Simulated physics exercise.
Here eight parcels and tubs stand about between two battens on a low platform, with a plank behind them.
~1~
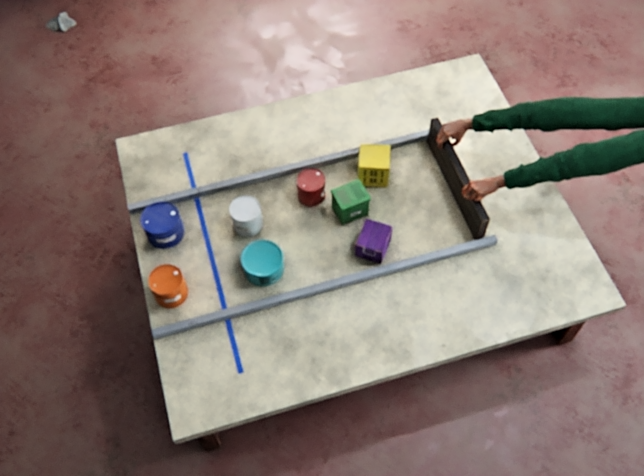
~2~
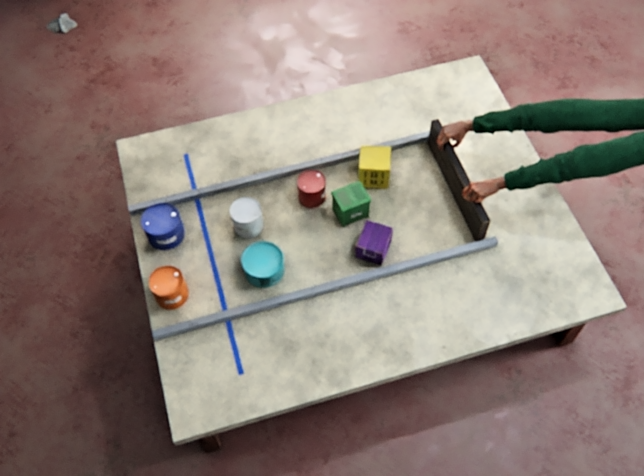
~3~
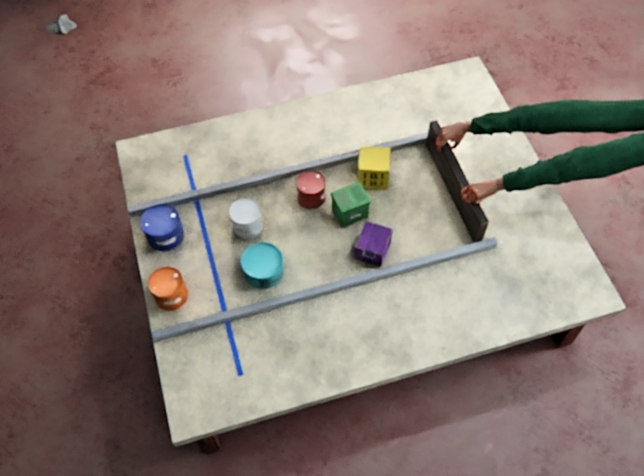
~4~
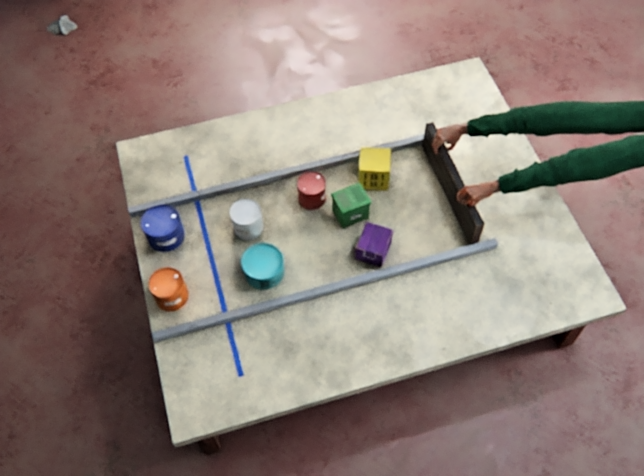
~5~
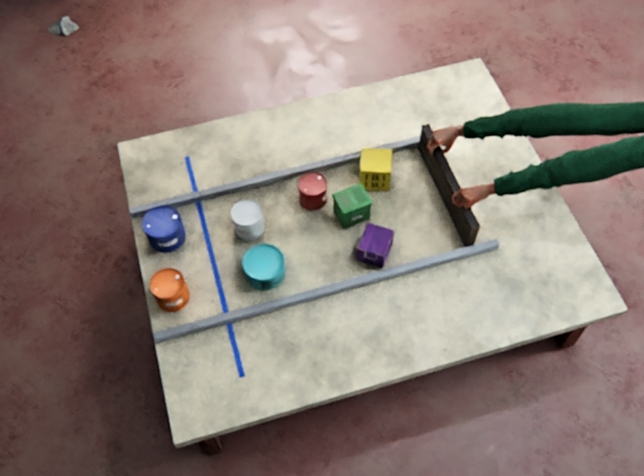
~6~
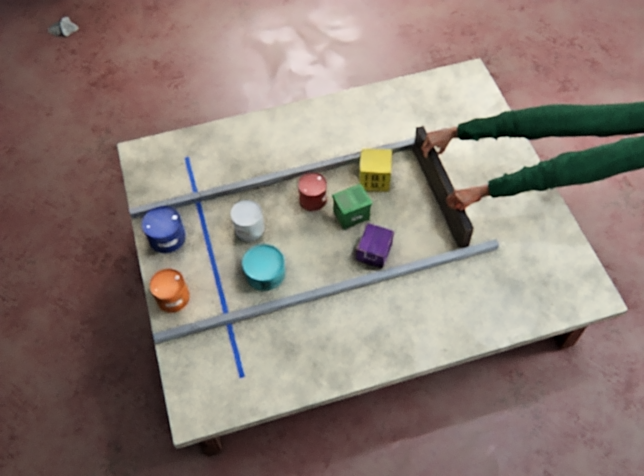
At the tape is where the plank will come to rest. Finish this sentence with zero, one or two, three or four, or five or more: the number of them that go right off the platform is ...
The number of them that go right off the platform is one or two.
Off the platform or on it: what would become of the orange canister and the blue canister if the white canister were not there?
Outcome: The orange canister drops down, the blue canister drops down.
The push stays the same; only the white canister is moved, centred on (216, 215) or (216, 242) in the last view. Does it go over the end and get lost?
For the white canister: It comes off, then it keeps its place.
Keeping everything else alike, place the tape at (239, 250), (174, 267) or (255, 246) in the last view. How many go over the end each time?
It would be 0, then 5, then 0.
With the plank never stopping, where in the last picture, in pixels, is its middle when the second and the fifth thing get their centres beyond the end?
It sits around (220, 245) and after that around (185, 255).
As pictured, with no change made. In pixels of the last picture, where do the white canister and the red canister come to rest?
White canister: About (159, 247); red canister: About (155, 218).
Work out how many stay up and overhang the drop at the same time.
I'd put it at 0.
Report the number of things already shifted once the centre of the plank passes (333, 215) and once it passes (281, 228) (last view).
I count 4 first and 6 after.
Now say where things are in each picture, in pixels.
Orange canister (169, 286); blue canister (163, 225); white canister (247, 216); plank (456, 178); tape (210, 253), in the first picture.
Blue canister (164, 226); plank (457, 179), in the second picture.
White canister (247, 219); purple parcel (374, 244), in the third picture.
Orange canister (169, 289); yellow crate (374, 169), in the fourth picture.
Blue canister (165, 229); red canister (313, 191), in the fifth picture.
Orange canister (170, 291); blue canister (165, 229); white canister (248, 221); plank (442, 186); tape (212, 257), in the sixth picture.
A little later, none off yet; orange canister at rest near (170, 291); blue canister at rest near (165, 229); white canister at rest near (248, 221).
Next, none off yet; orange canister at rest near (170, 291); blue canister at rest near (165, 229); white canister shifted a little near (239, 225).
When it is over, the number that fall off is one or two; down, blue canister and orange canister.
